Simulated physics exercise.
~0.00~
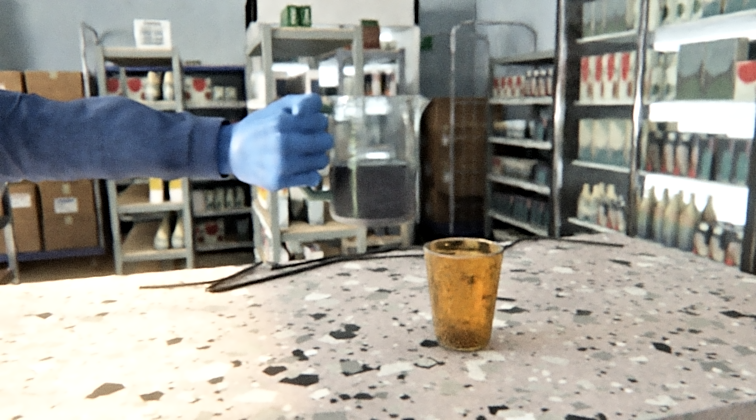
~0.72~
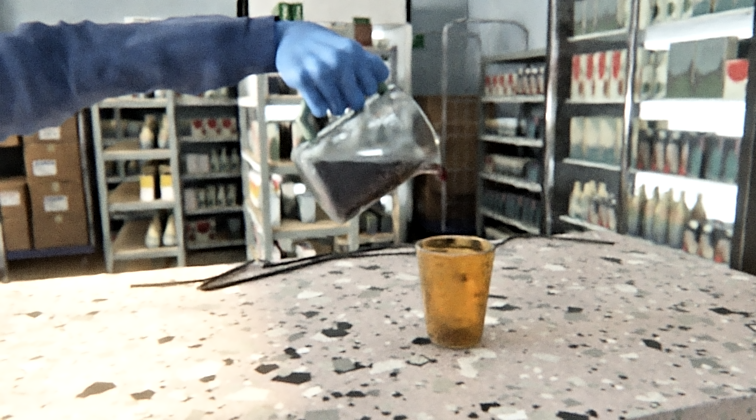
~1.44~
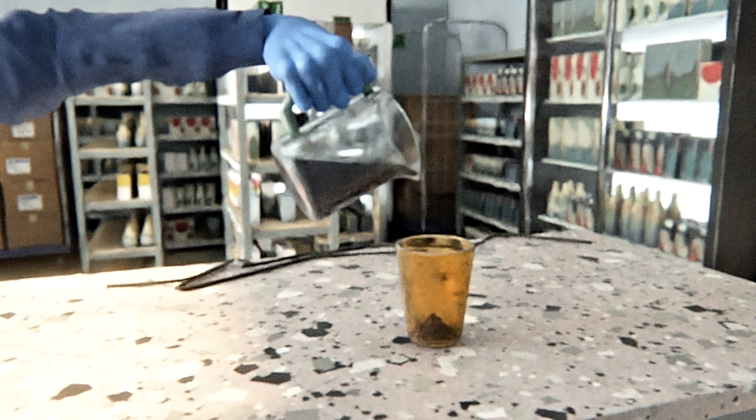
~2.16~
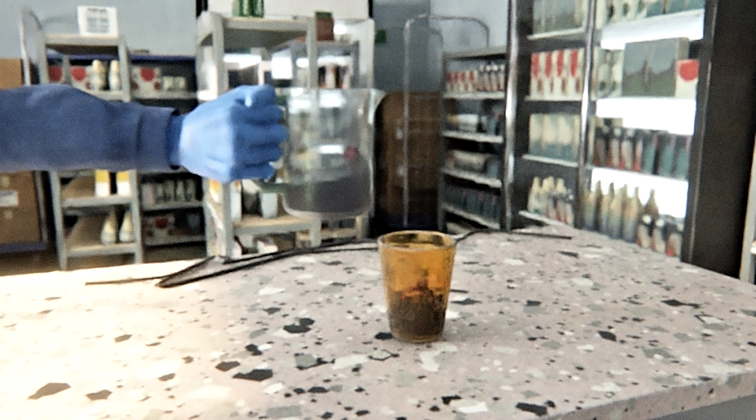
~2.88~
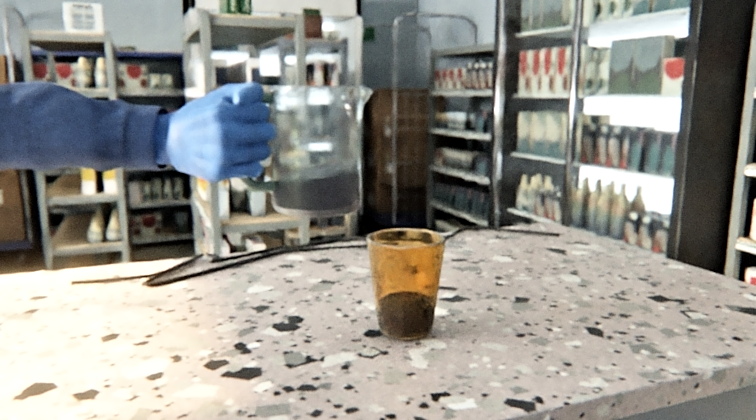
In a stockroom with shelves, a blue-gloved hand tilting a glass pitcher over an amber tumbler, leaving dark liquid in its bottom.
